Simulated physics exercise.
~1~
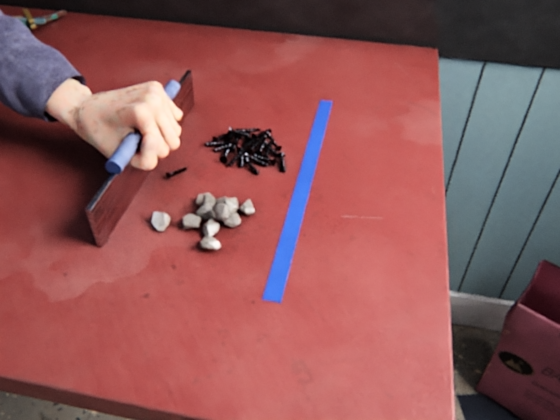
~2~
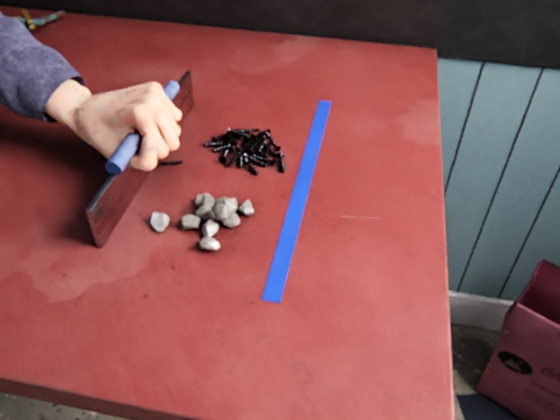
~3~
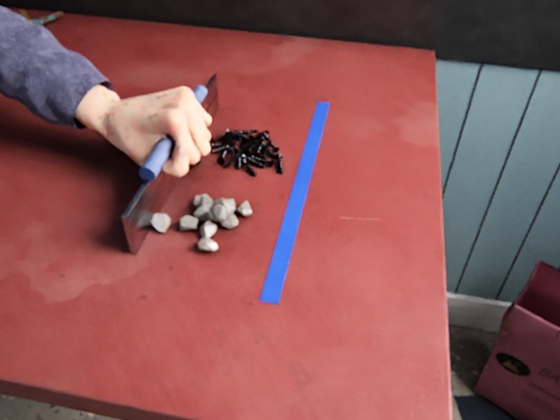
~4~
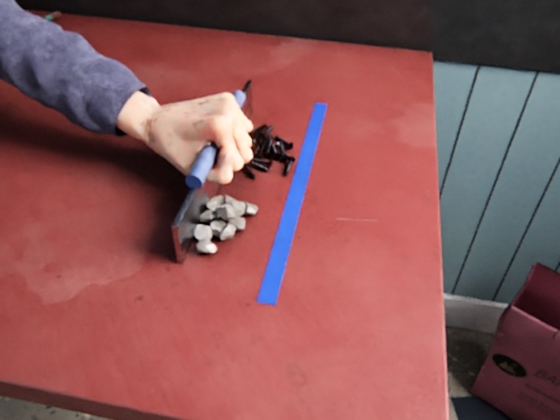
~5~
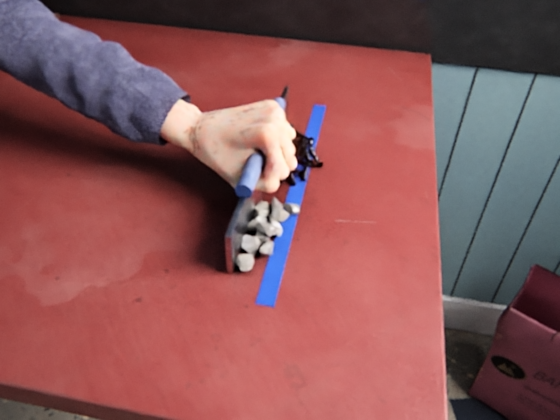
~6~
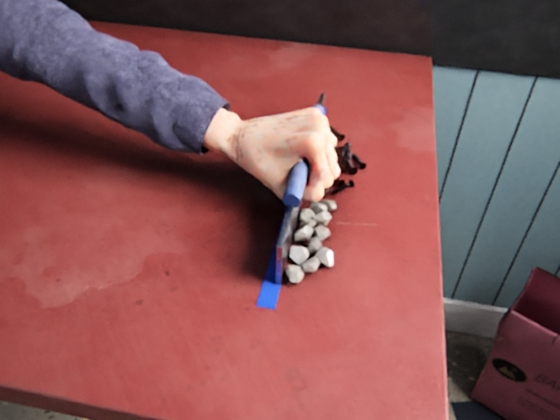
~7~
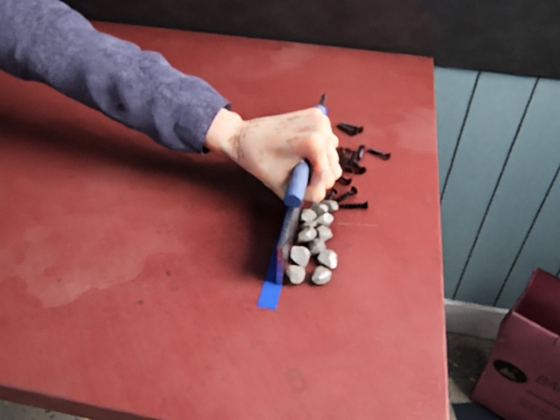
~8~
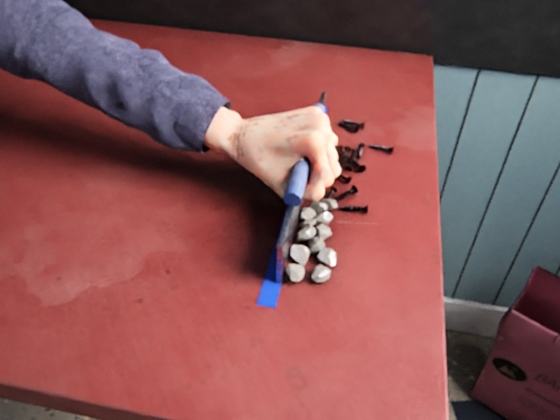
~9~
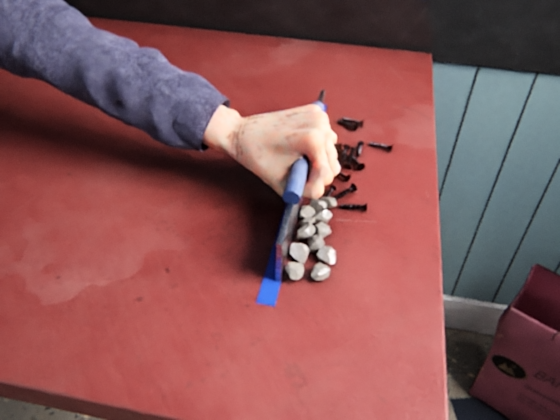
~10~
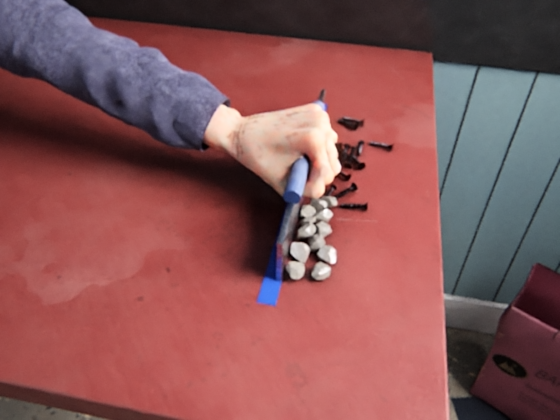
We see a hand push a dark scraper rightward across a red table, gathering grey pebbles and small black screw-like pieces, then stop at a strip of blue tape. The black pieces spread slightly farther, and both groups end up resting on the table beyond the blade.
